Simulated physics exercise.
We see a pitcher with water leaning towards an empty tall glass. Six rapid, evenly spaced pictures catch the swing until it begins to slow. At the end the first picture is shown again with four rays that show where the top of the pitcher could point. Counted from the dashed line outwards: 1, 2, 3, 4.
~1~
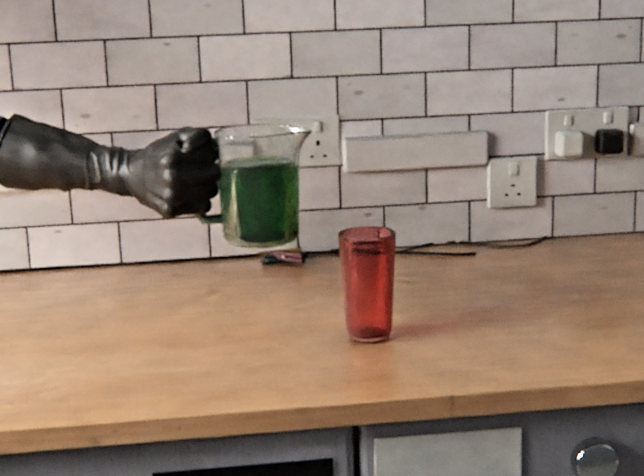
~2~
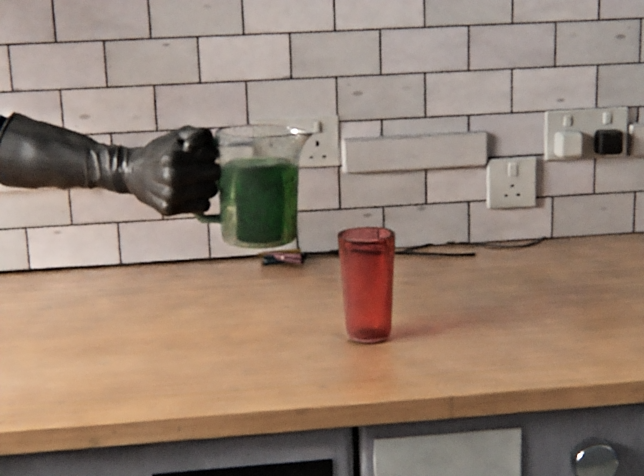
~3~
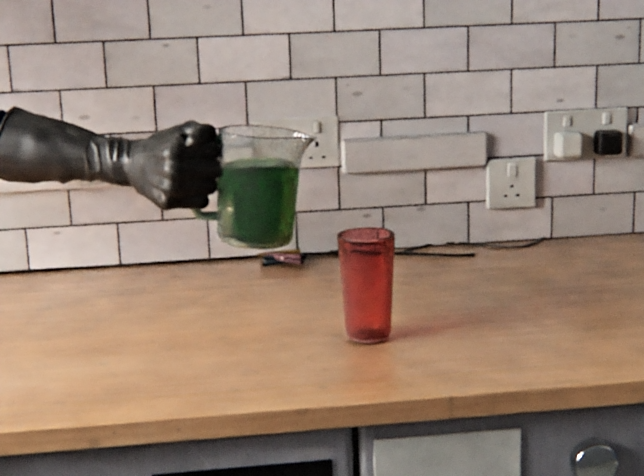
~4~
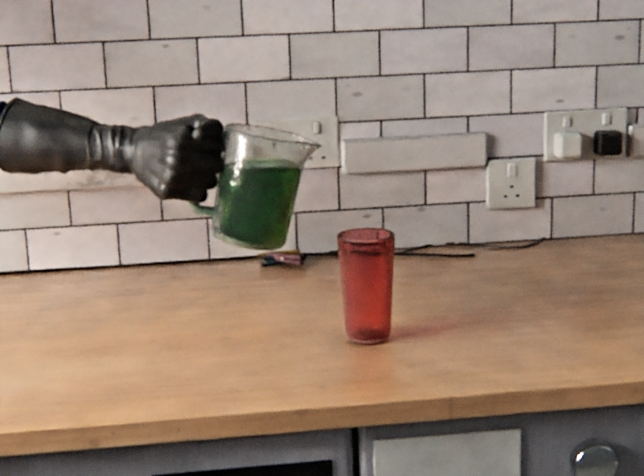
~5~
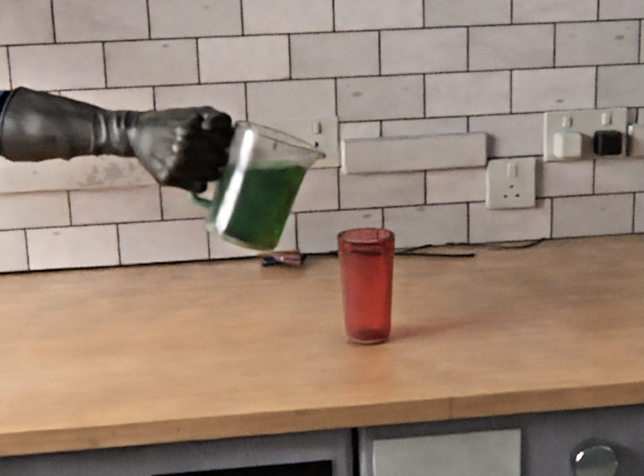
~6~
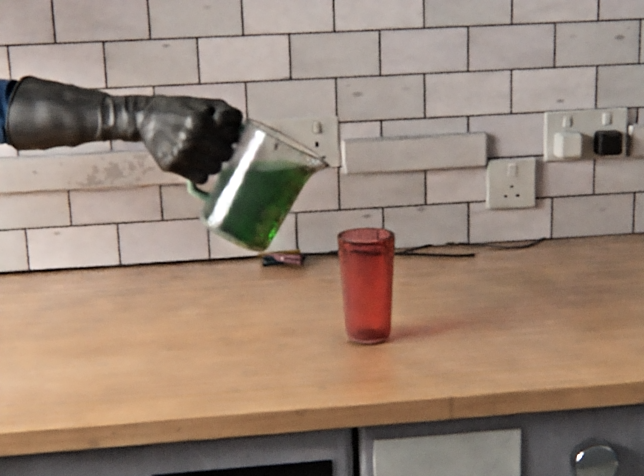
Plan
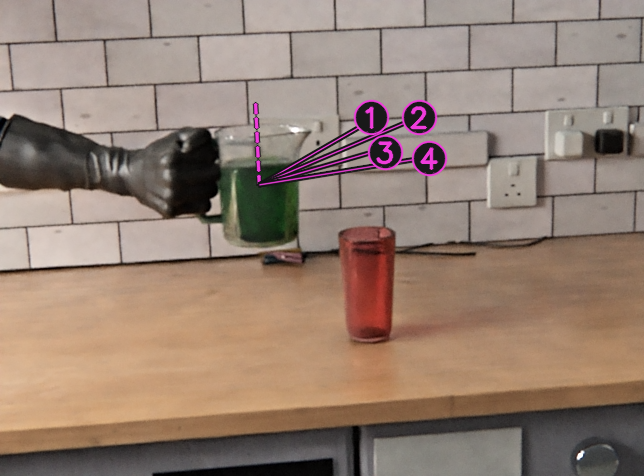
A black-gloved hand holding a clear pitcher of green liquid, gradually tilting it rightward near a red tumbler on a wooden counter.
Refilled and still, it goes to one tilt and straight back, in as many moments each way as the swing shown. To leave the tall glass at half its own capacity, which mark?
Use mark 1.
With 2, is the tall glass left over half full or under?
Over half.
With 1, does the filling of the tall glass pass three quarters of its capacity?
No, it does not.
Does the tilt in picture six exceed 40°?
No, it does not.
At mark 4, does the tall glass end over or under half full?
Over half.
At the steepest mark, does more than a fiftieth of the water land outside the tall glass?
Yes.
On the marked copy, 1 at (357, 128); 2 at (403, 123); 3 at (368, 153); 4 at (412, 159).
If 1 is chosen, the tall glass ends with about 51 % of what it can hold.
If 2 is chosen, the tall glass ends with about 74 % of what it can hold.
If 3 is chosen, the tall glass ends with about 89 % of what it can hold; 6 % of the water is spilt.
If 4 is chosen, the tall glass ends with about 89 % of what it can hold; 19 % of the water is spilt.
